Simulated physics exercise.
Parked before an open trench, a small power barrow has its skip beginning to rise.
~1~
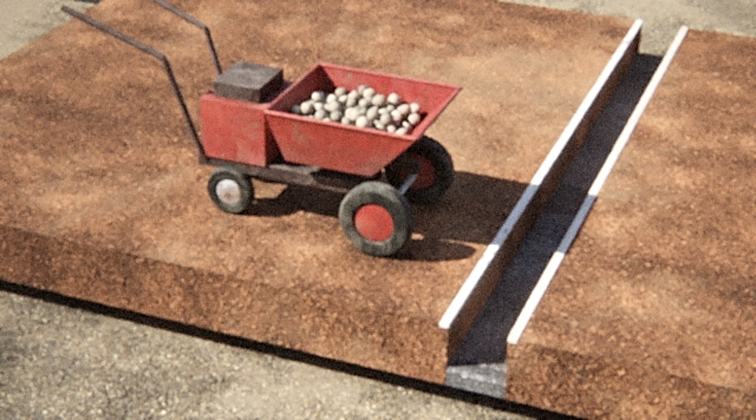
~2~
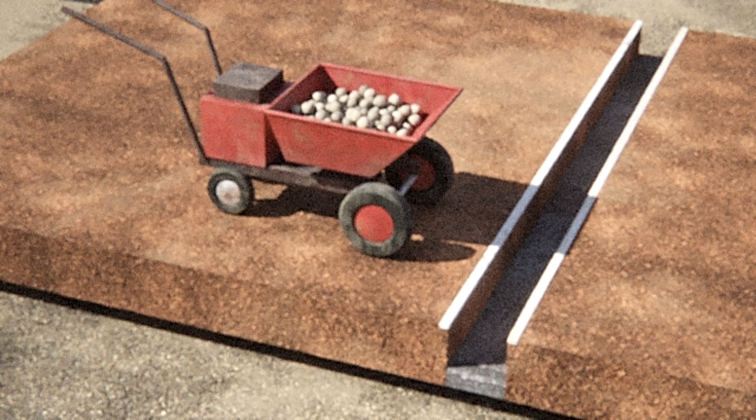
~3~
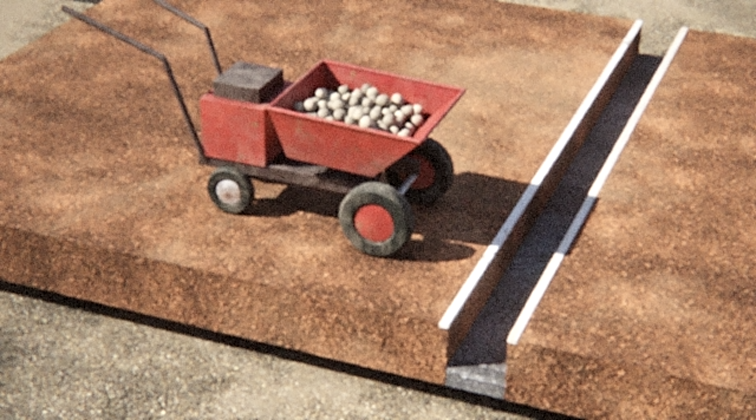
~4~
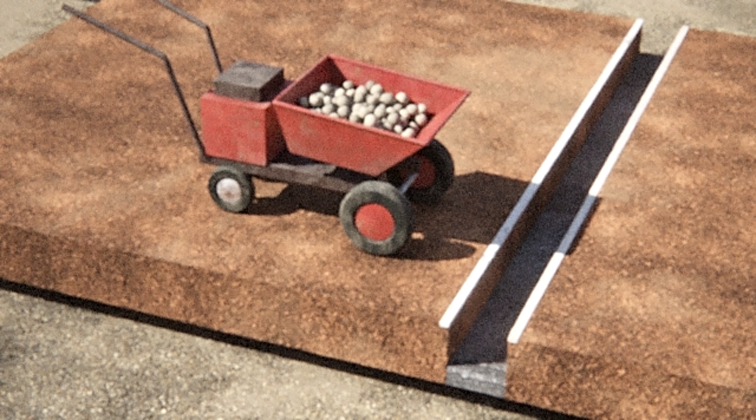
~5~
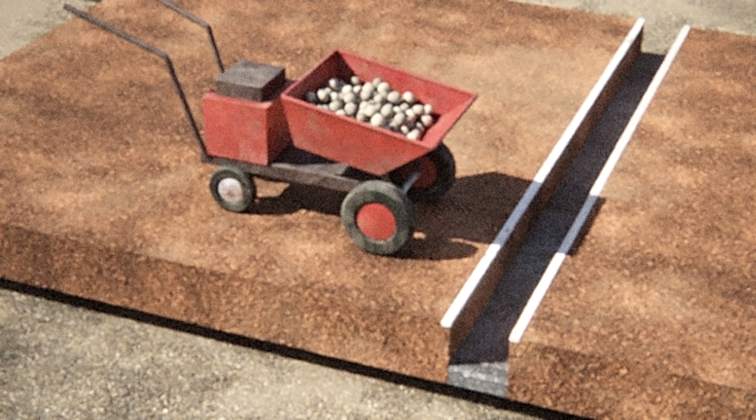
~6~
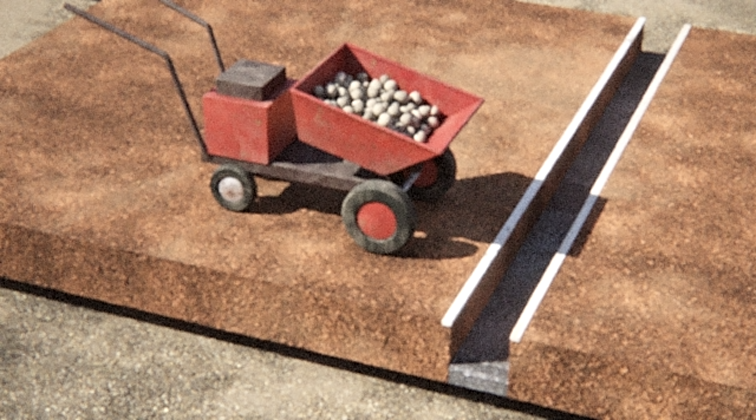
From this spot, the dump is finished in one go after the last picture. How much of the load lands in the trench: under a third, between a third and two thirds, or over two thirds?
Over two thirds.
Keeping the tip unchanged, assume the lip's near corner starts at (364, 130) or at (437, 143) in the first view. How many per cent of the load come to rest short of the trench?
About 50 per cent first, about 0 per cent second.
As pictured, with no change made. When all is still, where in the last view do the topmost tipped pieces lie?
The top settles at about (534, 251).
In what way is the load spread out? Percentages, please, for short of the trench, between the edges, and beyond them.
Roughly short 0 per cent, between 100 per cent, beyond 0 per cent.
Soon, skip tipped steeply; all in the skip.
A while on, skip tipped steeply; most in the skip; a small part in or heaped over the trench.
Towards the end, skip tipped right over; a small part in the skip; nearly all in or heaped over the trench; a stray few beyond it.
Finally, skip tipped right over; nearly all in or heaped over the trench; a stray few beyond it.
